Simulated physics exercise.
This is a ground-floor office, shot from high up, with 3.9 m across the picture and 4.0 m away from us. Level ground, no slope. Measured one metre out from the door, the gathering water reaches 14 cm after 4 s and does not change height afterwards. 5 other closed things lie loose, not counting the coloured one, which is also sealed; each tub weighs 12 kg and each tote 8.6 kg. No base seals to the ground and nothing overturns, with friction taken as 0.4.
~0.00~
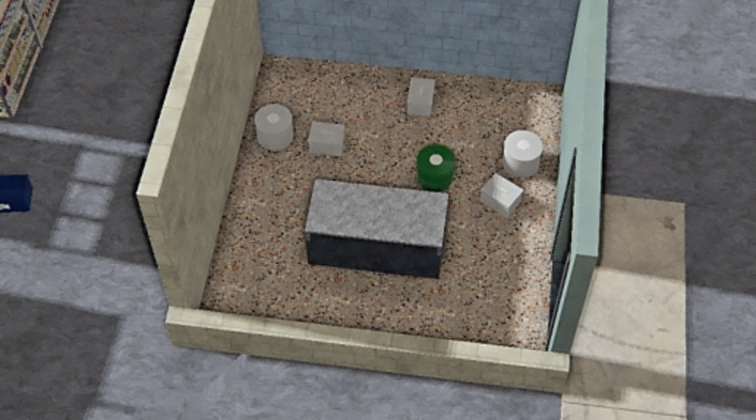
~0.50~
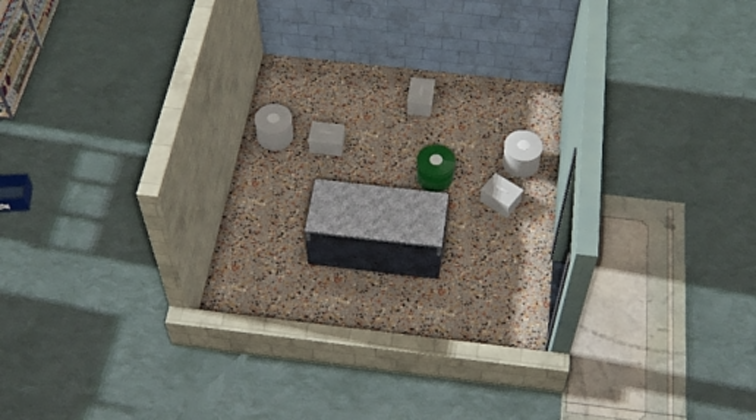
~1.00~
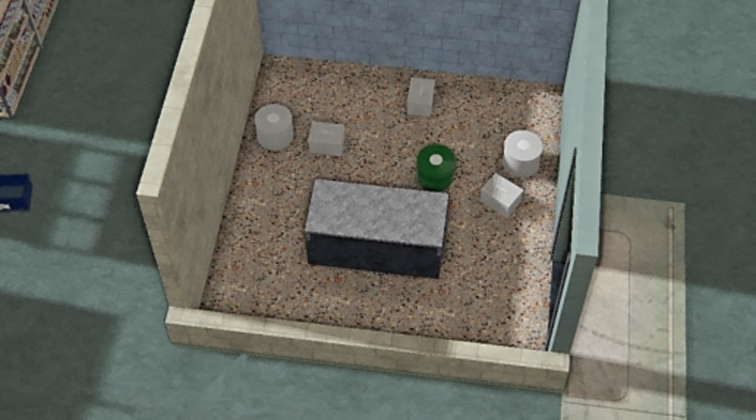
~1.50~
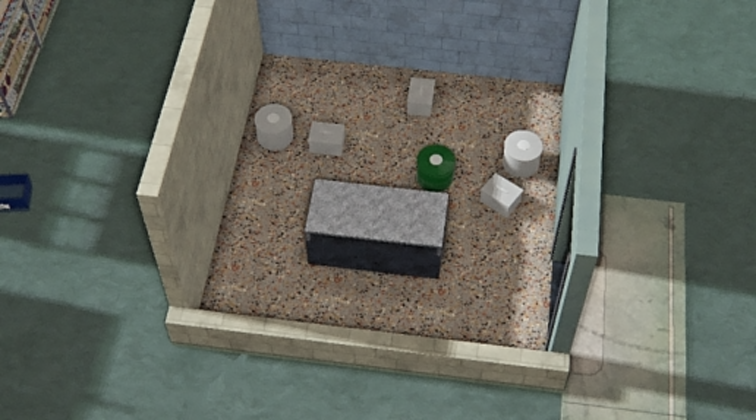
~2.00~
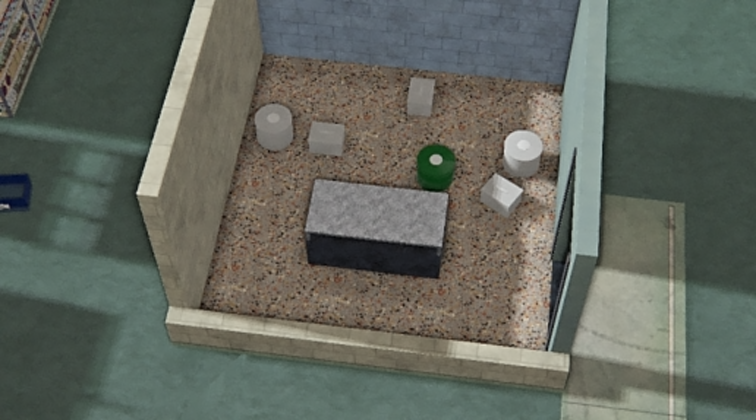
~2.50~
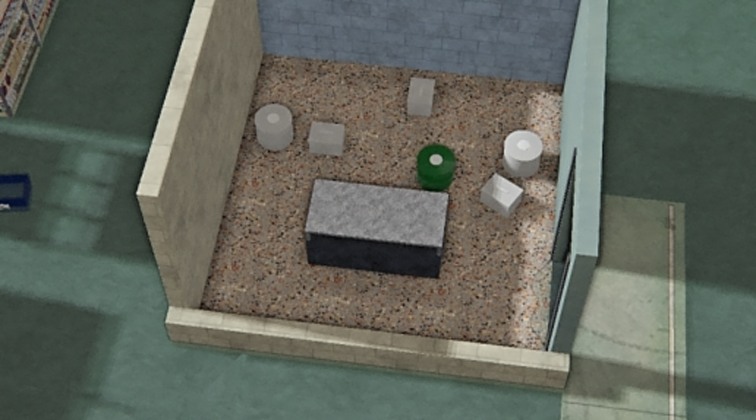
Greenish sheen covering the grey ground outside a roofless office, while the green tub and pale containers inside stay still.
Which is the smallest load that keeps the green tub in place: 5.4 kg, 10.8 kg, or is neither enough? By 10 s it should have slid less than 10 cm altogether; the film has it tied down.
Only 10.8 kg works.
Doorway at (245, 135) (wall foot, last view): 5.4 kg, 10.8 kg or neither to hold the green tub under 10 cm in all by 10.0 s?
Then only the heavier mass works.
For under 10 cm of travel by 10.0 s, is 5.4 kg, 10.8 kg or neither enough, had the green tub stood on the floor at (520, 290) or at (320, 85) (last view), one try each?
At the first spot nothing offered works, at the second the lesser mass is plenty.
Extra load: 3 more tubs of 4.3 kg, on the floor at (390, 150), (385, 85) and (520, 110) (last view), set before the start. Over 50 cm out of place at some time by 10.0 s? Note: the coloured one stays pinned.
Spot one stays inside, spot two stays inside, spot three stays inside.
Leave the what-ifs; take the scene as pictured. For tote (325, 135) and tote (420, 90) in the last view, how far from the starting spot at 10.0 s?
They've ended up 0 cm and 0 cm away, in that order.
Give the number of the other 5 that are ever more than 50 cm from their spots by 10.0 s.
Count: 0.
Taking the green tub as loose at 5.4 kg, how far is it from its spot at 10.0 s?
50 cm.
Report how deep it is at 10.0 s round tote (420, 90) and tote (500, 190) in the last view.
Depths: Near 1 cm, then near 3 cm.
After 3.5 s the green tub would be 0 cm from its start with 5.4 kg and 0 cm from its start with 10.8 kg; 0 cm of water round it then.
After 4.5 s the green tub would be 0 cm from its start with 5.4 kg and 0 cm from its start with 10.8 kg; 0 cm of water round it then.
After 7.0 s the green tub would be 37 cm from its start with 5.4 kg and 0 cm from its start with 10.8 kg; 3 cm of water round it then.
After 10.0 s the green tub would be 54 cm from its start with 5.4 kg and 0 cm from its start with 10.8 kg; 3 cm of water round it then.
